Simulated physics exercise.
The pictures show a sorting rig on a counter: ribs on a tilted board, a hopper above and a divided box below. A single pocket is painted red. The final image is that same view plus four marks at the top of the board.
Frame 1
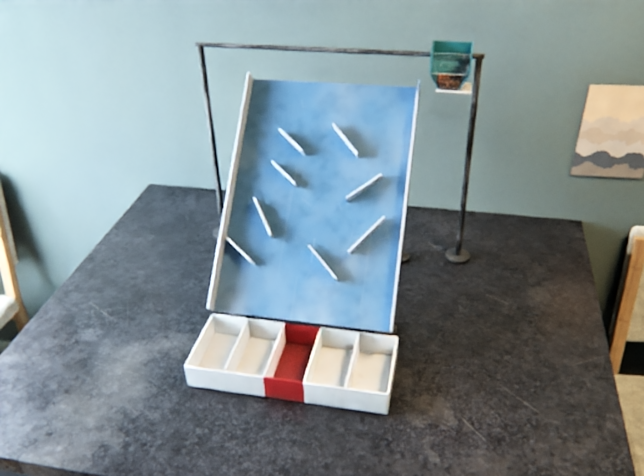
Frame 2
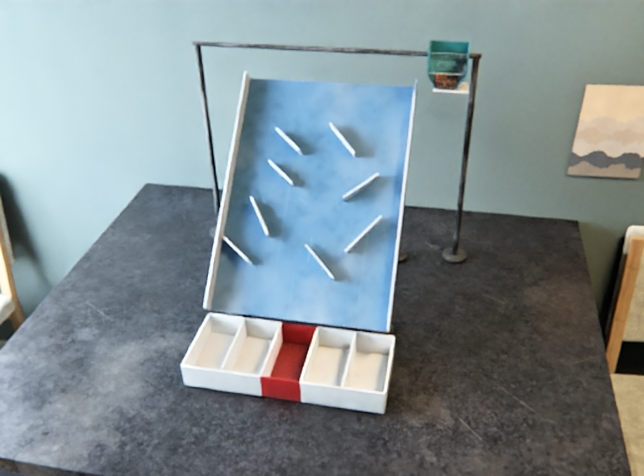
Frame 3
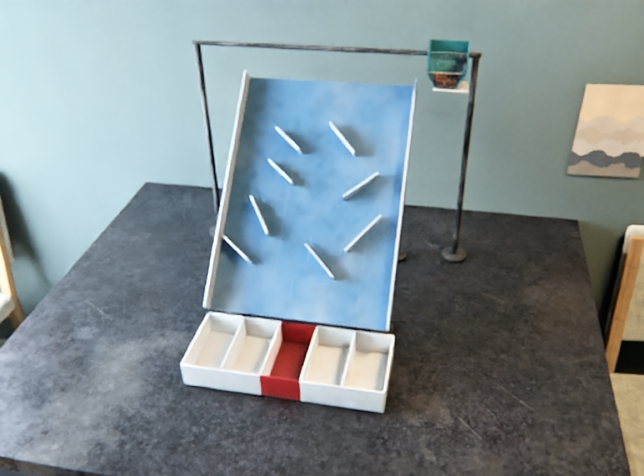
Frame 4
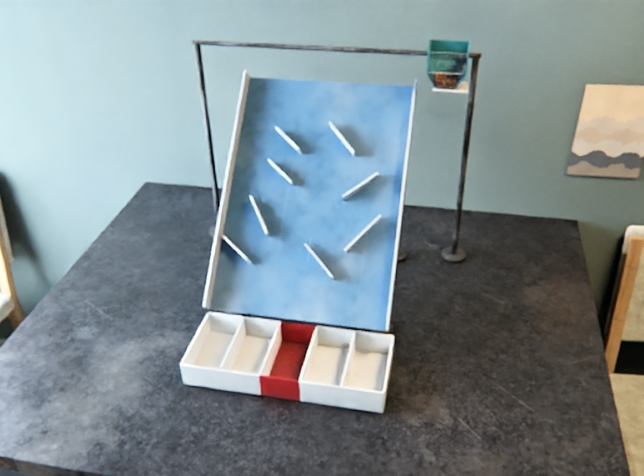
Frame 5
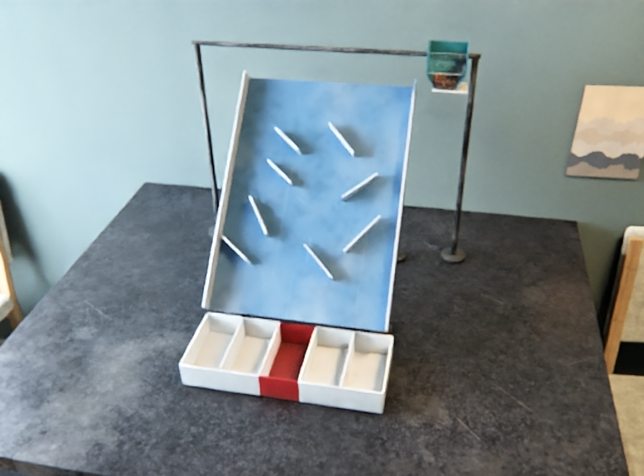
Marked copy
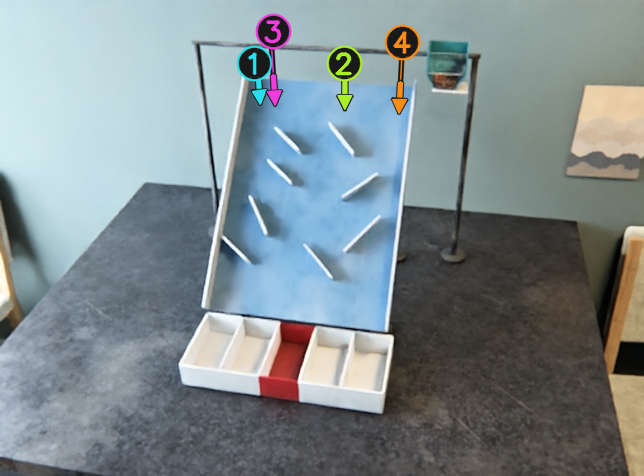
In this clip, a tilted blue board with white ribs stands above a divided white box with a red middle pocket, while a small teal container sits at the upper right; apart from a slight shift of the view, nothing moves.
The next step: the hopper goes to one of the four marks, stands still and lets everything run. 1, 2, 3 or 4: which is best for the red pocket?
1.
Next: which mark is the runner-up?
That would be 3.
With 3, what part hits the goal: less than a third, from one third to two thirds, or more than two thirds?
From one third to two thirds.
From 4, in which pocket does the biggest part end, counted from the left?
It is the fifth one.
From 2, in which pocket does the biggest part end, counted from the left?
It is the fifth one.
On the marked copy, mark 1 meets the board at (259, 99); mark 2 meets the board at (344, 104); mark 3 meets the board at (274, 100); mark 4 meets the board at (399, 108).
With 1, roughly two thirds in the red pocket, roughly a quarter in other pockets, just a few held on the board, just a few outside the box.
With 2, about a tenth in the red pocket, almost all in other pockets.
With 3, roughly half in the red pocket, roughly a third in other pockets, about a tenth held on the board, about a tenth outside the box.
With 4, not one piece in the red pocket, almost all in other pockets, about a tenth outside the box.
